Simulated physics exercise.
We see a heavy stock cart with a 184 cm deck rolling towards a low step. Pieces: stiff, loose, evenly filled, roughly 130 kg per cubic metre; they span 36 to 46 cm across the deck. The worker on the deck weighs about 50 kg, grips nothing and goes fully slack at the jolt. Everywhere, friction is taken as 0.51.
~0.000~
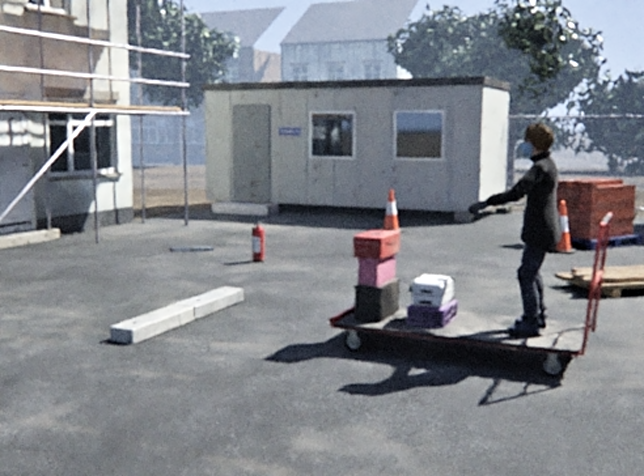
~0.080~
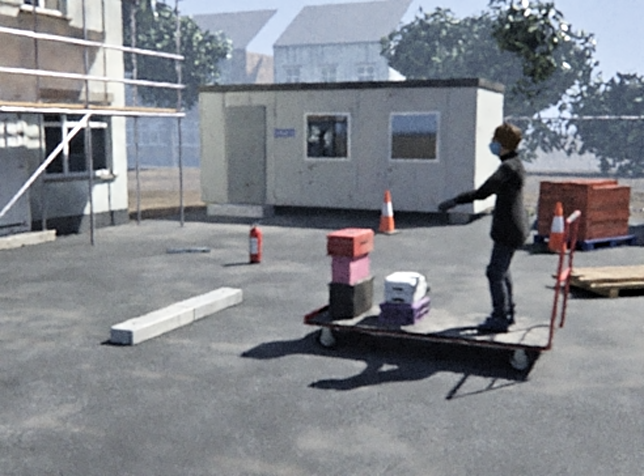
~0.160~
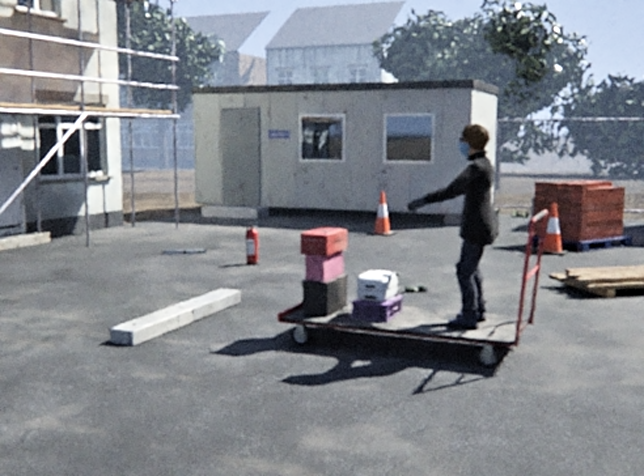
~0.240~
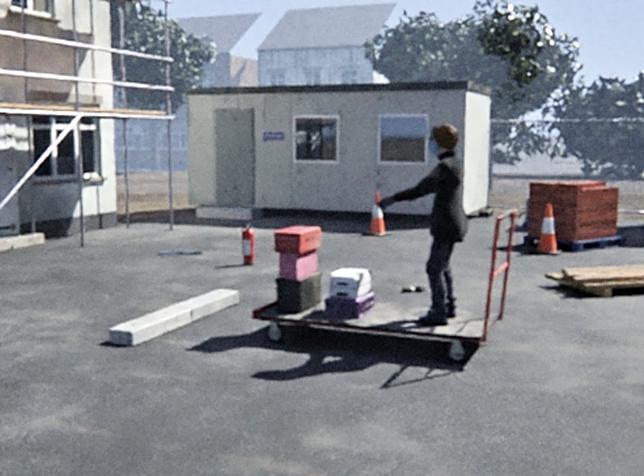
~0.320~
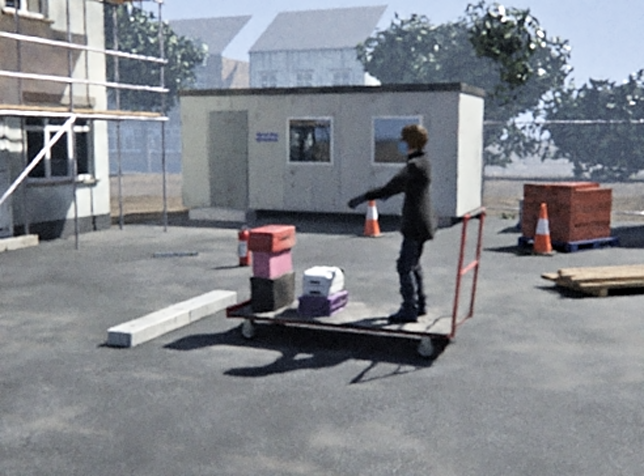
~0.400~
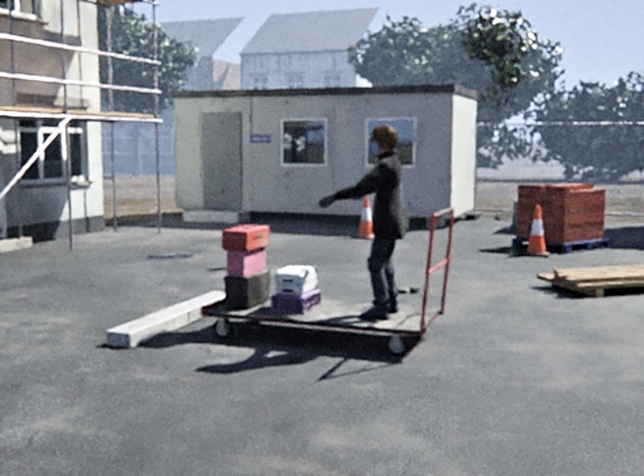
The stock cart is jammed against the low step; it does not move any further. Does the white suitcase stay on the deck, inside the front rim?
No, it is thrown over the rim.
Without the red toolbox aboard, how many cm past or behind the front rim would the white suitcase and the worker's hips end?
In that case white 90 past, hips 10 past.
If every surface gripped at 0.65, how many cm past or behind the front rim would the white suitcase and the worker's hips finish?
In that case white 30 past, hips 10 past.
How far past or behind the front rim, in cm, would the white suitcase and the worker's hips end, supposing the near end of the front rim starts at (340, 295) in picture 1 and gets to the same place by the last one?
So the white one stops 40 cm short of the front rim, while the hips stay 70 cm behind it.
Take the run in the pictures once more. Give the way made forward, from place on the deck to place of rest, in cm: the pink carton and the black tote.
The pink one ends 155 cm ahead of its place and the black one 95 cm ahead.
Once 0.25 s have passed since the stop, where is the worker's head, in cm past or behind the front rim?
The head is some 70 cm back from the front rim.
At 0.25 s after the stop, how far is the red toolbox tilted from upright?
Tilt from vertical: Around 50°.
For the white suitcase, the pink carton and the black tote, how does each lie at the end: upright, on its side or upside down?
The white one ends right way up, the pink one lying sideways and the black one lying sideways.
After 0.55 s the deck stops.
After 1.10 s the white suitcase is 25 cm past the rim, tilted 75°, near (155, 262) in the last picture's view.
After 1.55 s the white suitcase is 79 cm past the rim, tilted 85°, near (107, 279) in the last picture's view.
Final state at 4.5 s, past the rim, pink carton, white suitcase, black tote, red toolbox and the worker's hips; behind it, purple crate.
